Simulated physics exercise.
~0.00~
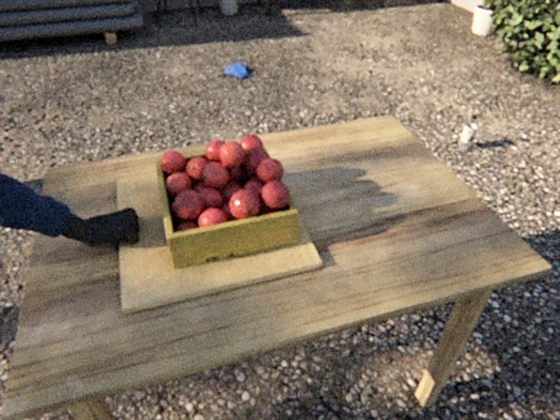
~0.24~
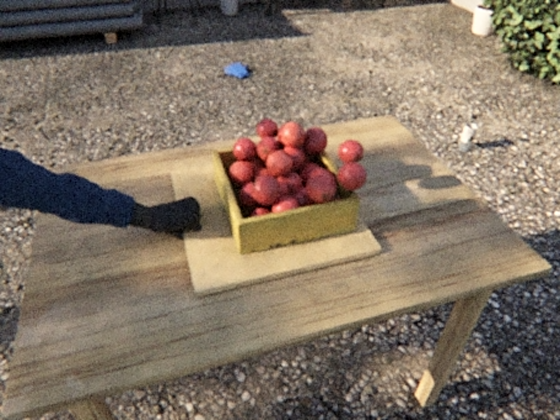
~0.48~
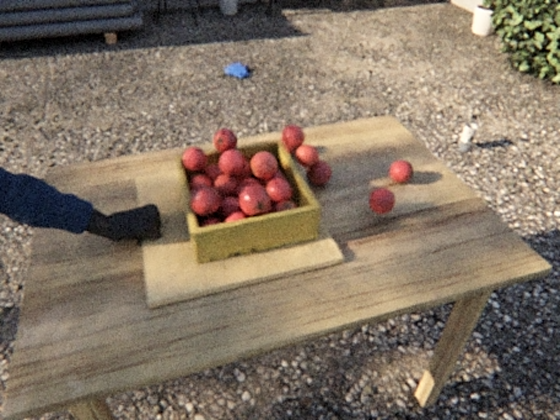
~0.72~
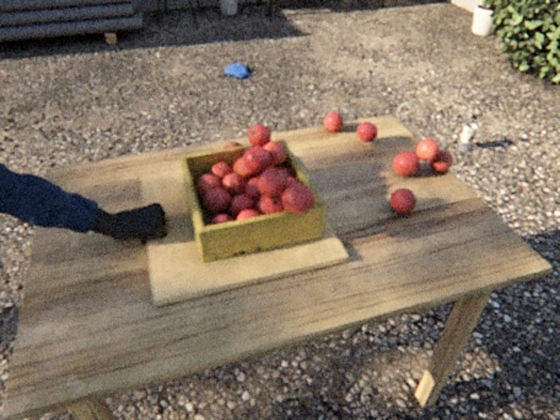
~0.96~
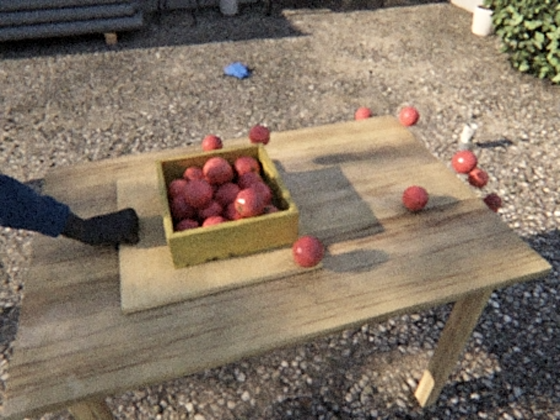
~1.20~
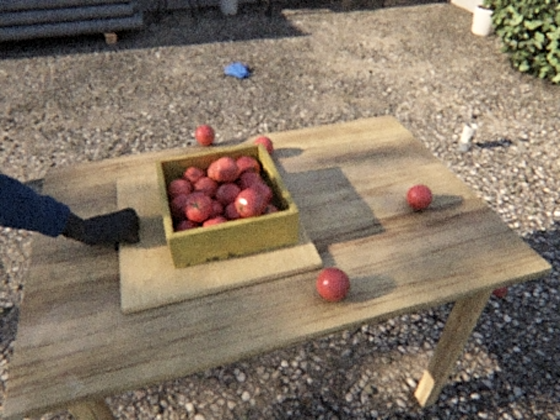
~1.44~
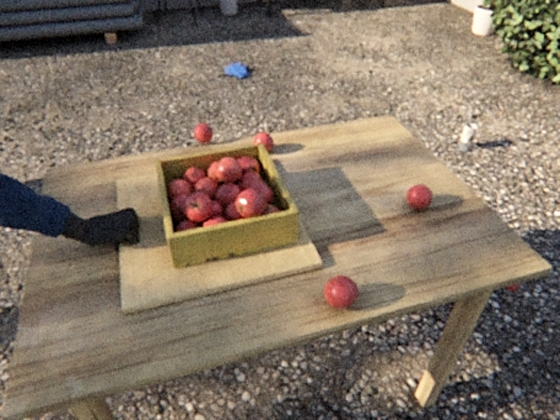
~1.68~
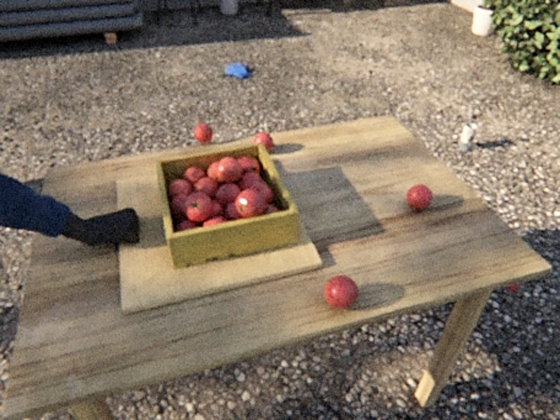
At first, a yellow tote heaped with red tomatoes sits on a board at the left of a wooden table outdoors, with a dark-gloved hand beside it. The board and tote slide right, and the pile shifts as a tomato leans out past the right side. When they move back left, several tomatoes tumble onto the table and roll right. More spill over as the tote returns to its starting place, and some drop off the table's far right edge. Finally, the tote rests still, mostly full, with four tomatoes left scattered on the tabletop.
